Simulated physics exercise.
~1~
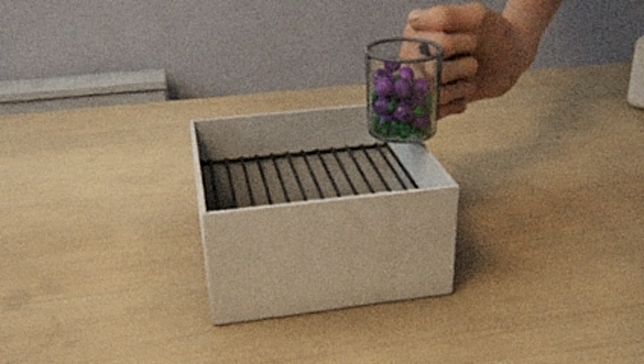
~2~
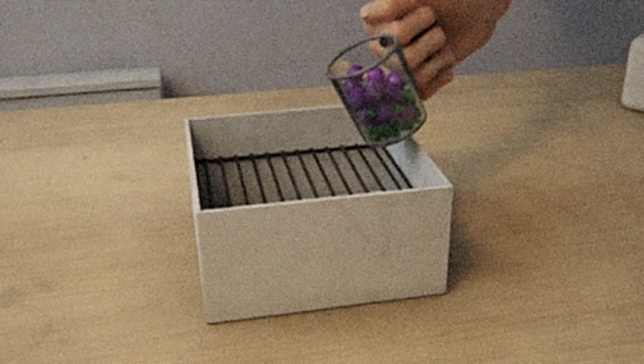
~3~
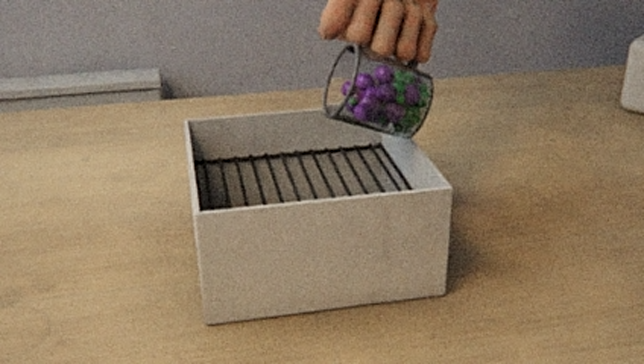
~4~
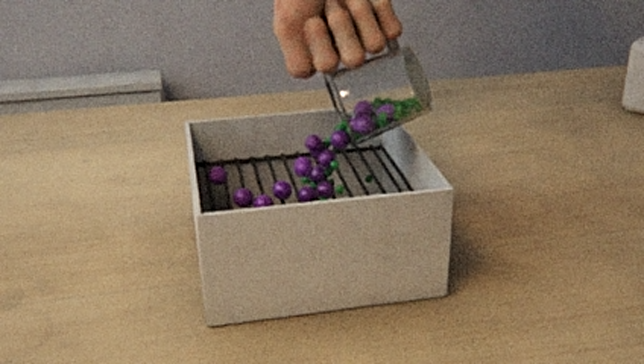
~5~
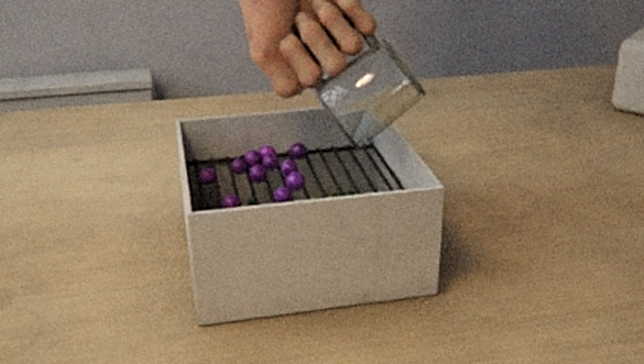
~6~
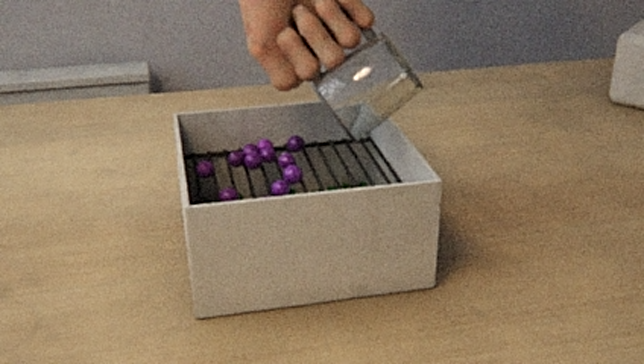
A hand holds a clear cup of purple balls and smaller green pieces over a pale open box on a wooden table, seen from slightly above by a gently swaying camera. Inside the box, a row of dark wires stretches below the rim. The hand moves left and tips the cup onto its side, then further over, and the contents spill out onto the rack. The green pieces drop between the wires and pass out of sight, while the purple balls come to rest scattered on top, mostly toward the left. At the end, the emptied cup stays tilted above the box.
